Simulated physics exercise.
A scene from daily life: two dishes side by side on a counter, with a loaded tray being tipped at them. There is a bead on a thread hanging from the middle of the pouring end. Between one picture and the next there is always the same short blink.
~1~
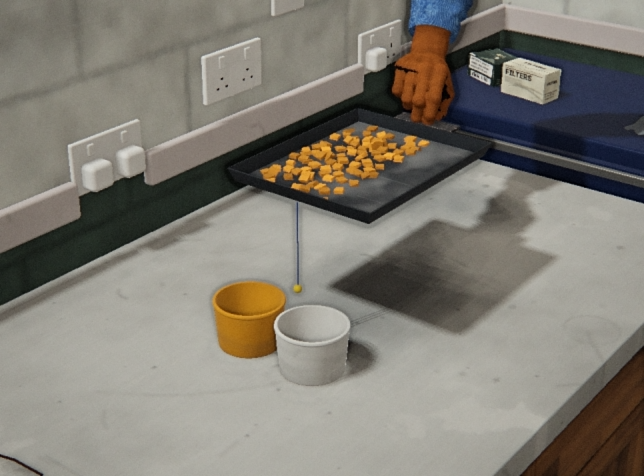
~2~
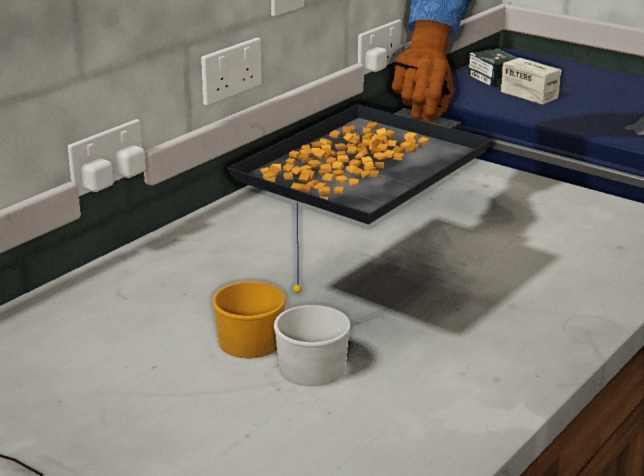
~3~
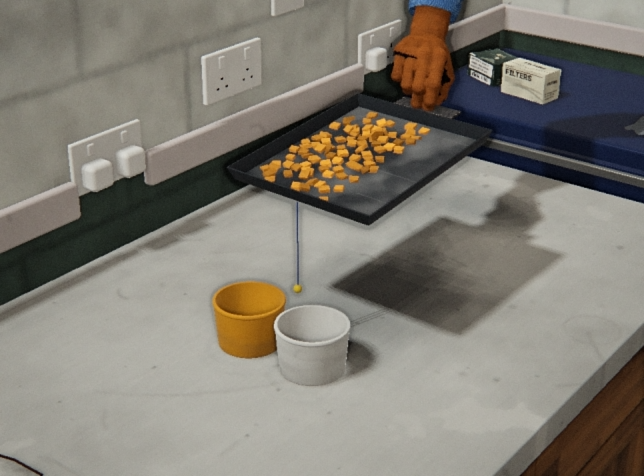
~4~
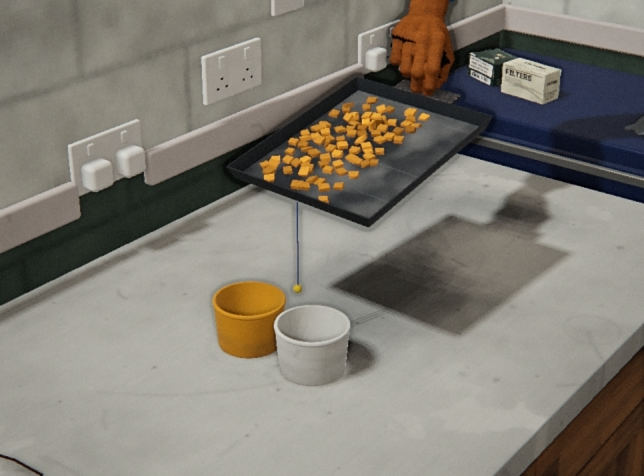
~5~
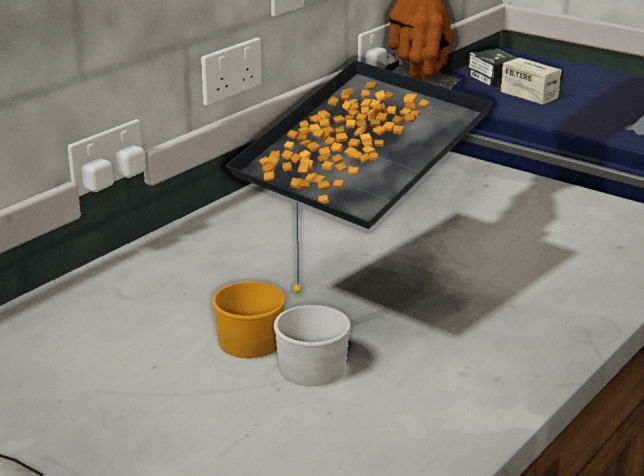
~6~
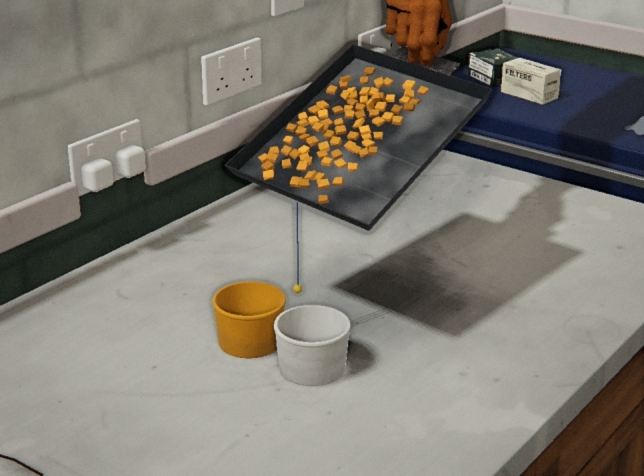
On a pale kitchen counter, a brown-orange hand holds a dark tray of small orange pieces level above an orange dish and a white dish, a bead hanging beneath. The hand then raises the far end, and the tray gradually tilts clearly toward its lower right corner while the dishes stay still.
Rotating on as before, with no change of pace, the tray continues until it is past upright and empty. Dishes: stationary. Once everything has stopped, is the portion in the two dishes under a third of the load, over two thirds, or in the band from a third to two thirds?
It is in the middle band, a third to two thirds.
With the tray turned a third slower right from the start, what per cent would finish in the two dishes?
About 60 %.
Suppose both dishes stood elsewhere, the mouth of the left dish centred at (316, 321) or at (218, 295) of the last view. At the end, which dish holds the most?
The first arrangement gives the one at left, the second arrangement gives the one at right.
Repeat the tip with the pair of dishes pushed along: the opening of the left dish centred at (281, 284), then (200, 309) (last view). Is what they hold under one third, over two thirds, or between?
For the first spot it's under a third, and for the next one it's less than a third.
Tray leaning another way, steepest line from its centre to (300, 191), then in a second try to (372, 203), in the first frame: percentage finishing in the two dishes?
Case one 60 %; case two 10 %.
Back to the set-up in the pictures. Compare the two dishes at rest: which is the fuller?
The winner is the dish on the right.
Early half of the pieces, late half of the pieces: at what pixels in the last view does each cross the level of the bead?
I'd say close to (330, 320) at first and close to (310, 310) later on.
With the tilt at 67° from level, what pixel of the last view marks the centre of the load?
(313, 203).
Soon after the last picture, tray tipped steeply; most on the tray; about a quarter in the air.
A little later, tray tipped past a quarter turn; a stray few on the tray; about a third in the right dish; a small part in the left dish; about a third outside both; about a quarter in the air.
Later still, tray tipped past a quarter turn; about half in the right dish; a small part in the left dish; about half outside both.
At rest, tray tipped past a quarter turn; about half in the right dish; a small part in the left dish; about half outside both.
